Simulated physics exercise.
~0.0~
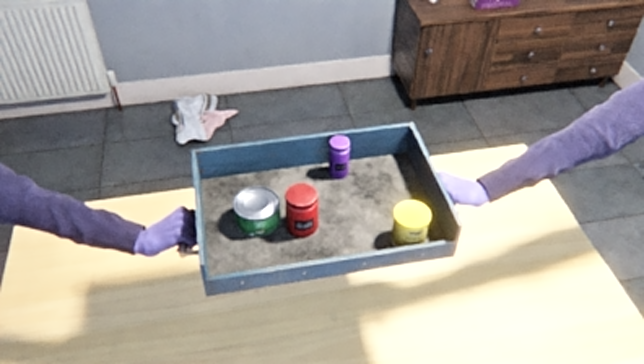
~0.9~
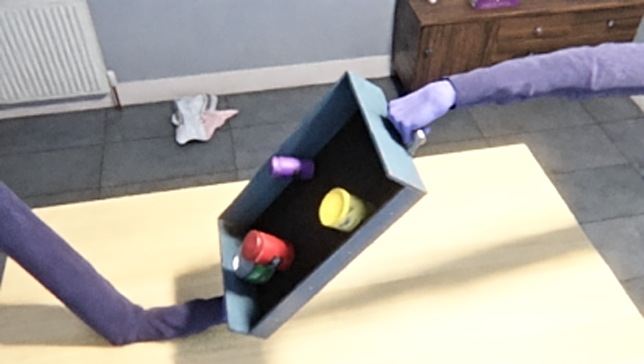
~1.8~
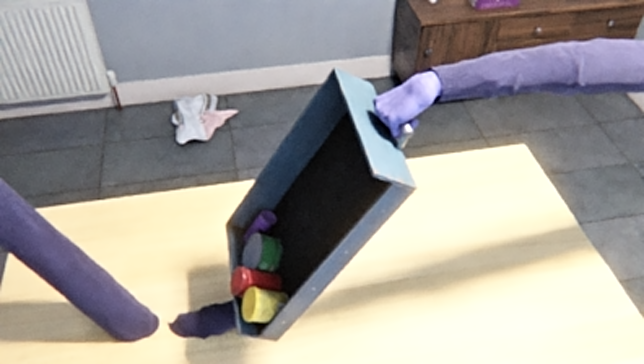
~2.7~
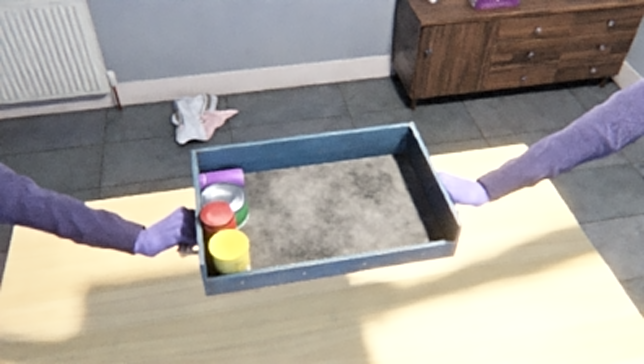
The video shows two purple-sleeved hands tilting a blue crate steeply down to the left, so a purple shaker, green tub, red jar and yellow tin slide to that end. The crate returns to level with all four gathered at the left, the shaker lying on its side.
